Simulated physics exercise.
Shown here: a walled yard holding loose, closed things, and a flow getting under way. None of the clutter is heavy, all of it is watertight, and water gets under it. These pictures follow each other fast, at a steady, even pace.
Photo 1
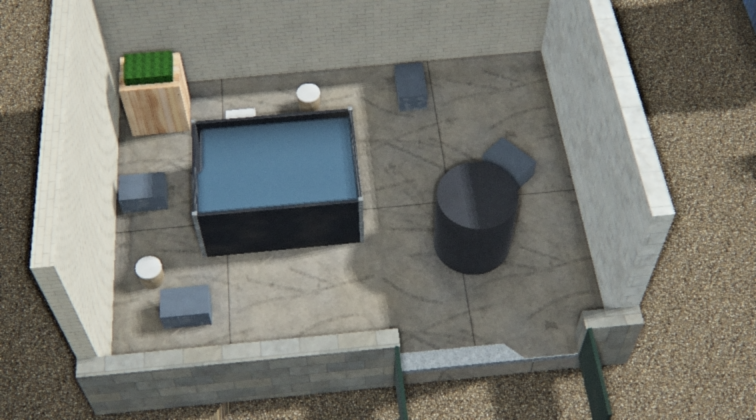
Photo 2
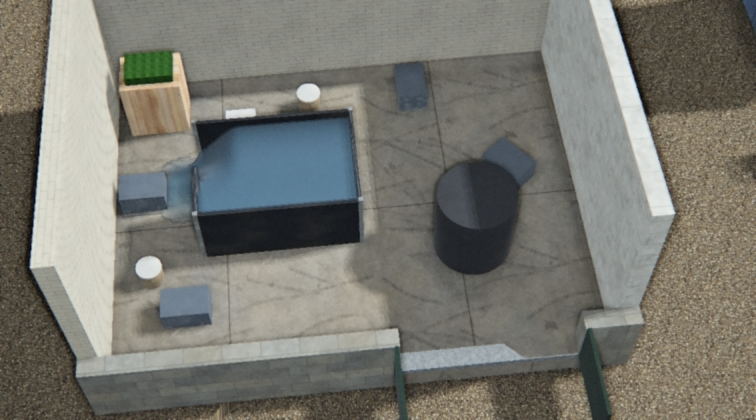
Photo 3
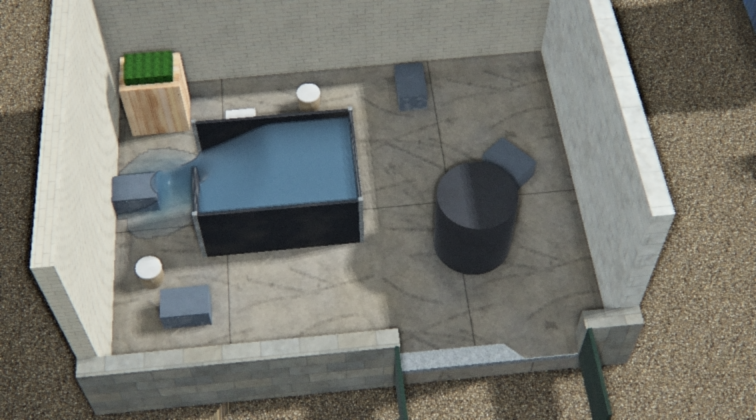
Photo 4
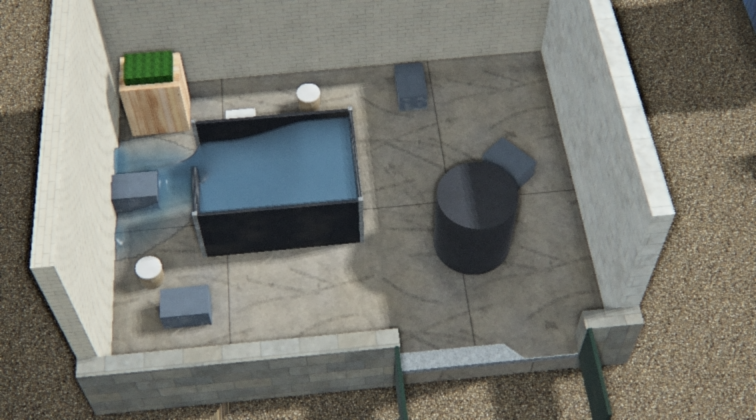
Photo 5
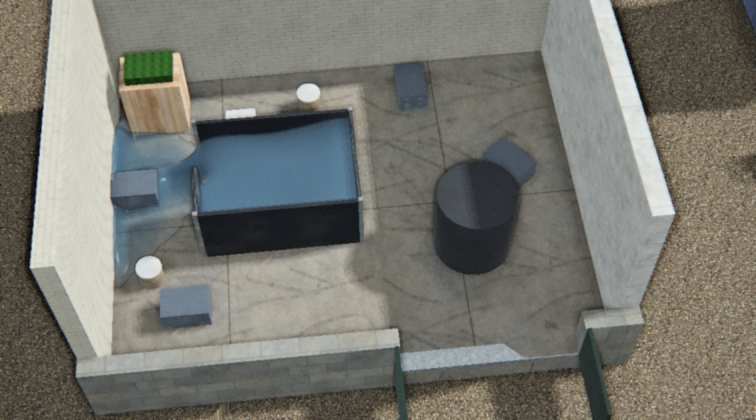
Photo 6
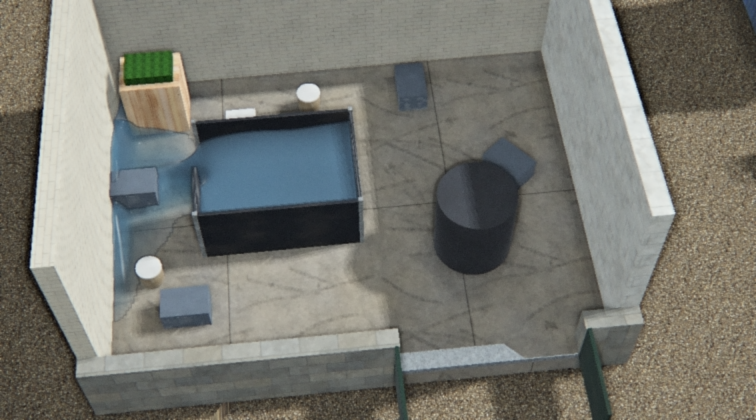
Water pours from the left side of a dark rectangular tank in a walled yard and spreads around a nearby grey box, nudging it slightly left, then runs along the left wall while the other objects stay still.
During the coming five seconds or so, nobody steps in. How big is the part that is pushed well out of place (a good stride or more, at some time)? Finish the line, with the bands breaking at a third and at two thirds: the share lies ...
The share lies at two thirds or above.
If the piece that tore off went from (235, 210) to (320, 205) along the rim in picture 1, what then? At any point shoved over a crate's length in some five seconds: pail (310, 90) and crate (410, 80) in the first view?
The first one came up short, the second came up short.
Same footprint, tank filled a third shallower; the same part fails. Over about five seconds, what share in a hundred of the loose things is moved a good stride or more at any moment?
My estimate is around 90 percent.
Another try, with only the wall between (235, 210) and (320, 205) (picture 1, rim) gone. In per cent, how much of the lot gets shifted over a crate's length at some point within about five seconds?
Estimate: Close to 50 in a hundred.
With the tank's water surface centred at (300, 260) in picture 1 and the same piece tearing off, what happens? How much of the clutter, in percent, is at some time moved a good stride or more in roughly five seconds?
About 90 %.
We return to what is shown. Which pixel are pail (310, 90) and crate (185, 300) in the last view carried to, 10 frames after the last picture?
Near (335, 98) and (234, 330).
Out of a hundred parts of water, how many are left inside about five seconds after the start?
Close to 100 %.
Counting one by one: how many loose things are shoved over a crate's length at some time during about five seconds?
So the number is 7.
A moment on, 0 of 8 are well off their spots; 1 afloat.
Next, 4 of 8 are well off their spots; 1 afloat.
Later, 7 of 8 are well off their spots; 2 afloat.
In the end, 7 of 8 are well off their spots, and 7 have been at some point; 5 afloat.
